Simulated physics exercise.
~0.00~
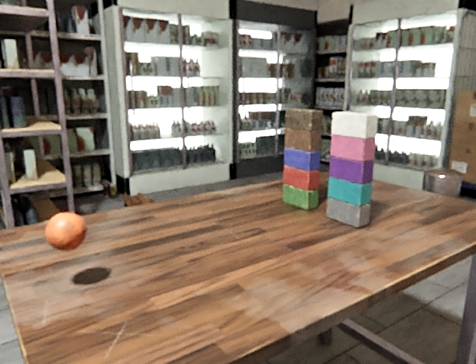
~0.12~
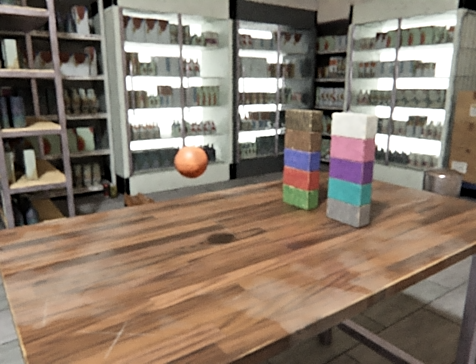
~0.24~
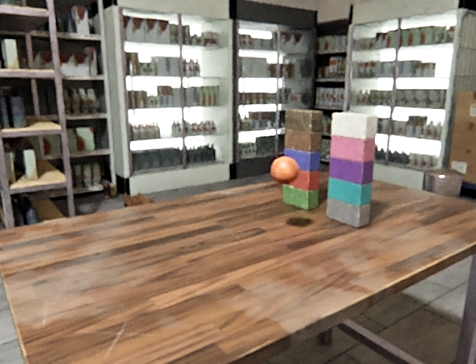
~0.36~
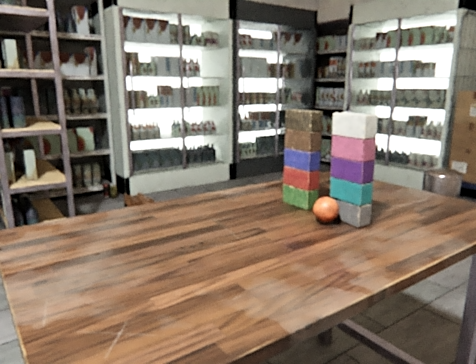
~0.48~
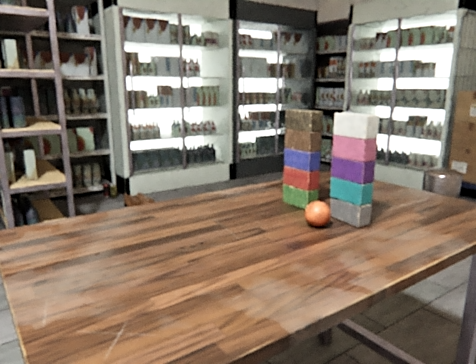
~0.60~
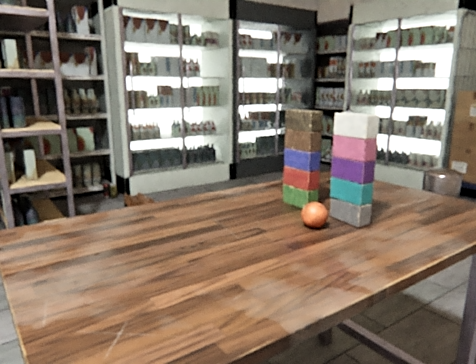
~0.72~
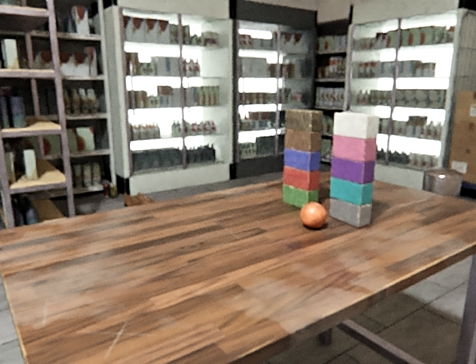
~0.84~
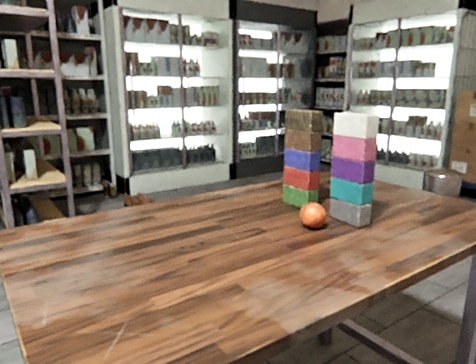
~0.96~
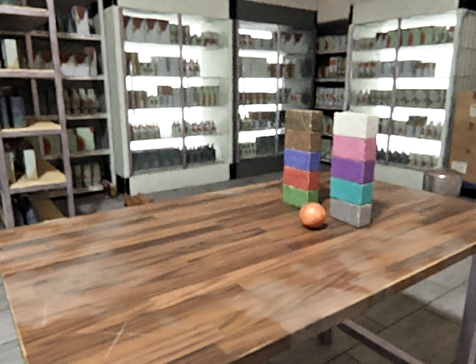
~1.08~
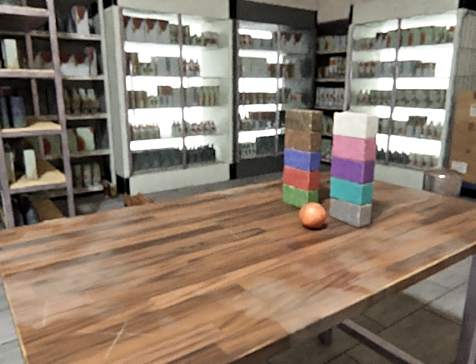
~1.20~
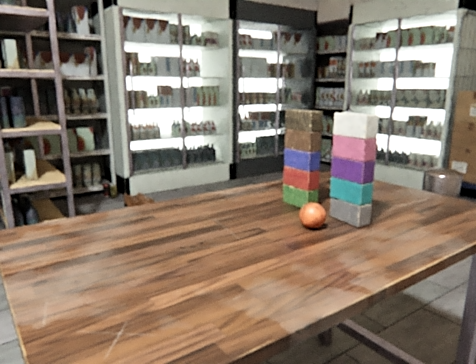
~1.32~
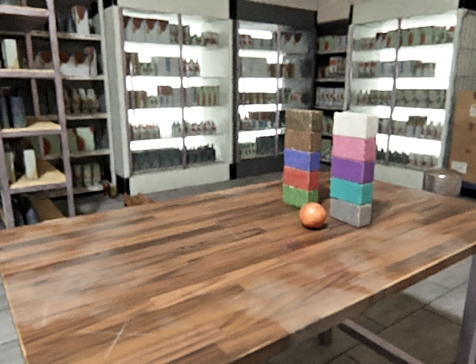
In a room lined with shelves and brightly lit display cabinets, a wooden tabletop is seen from slightly above, at an angle. Two stacks of coloured blocks stand side by side toward the right, the left one with brown, blue, red and green blocks, the right one with white, pink, purple, turquoise and grey. An orange ball is in the air at the left and flies rightward above the table. It reaches the left stack, then drops to the tabletop in front of the blocks. The ball shifts slightly left and settles there, while both stacks remain standing.
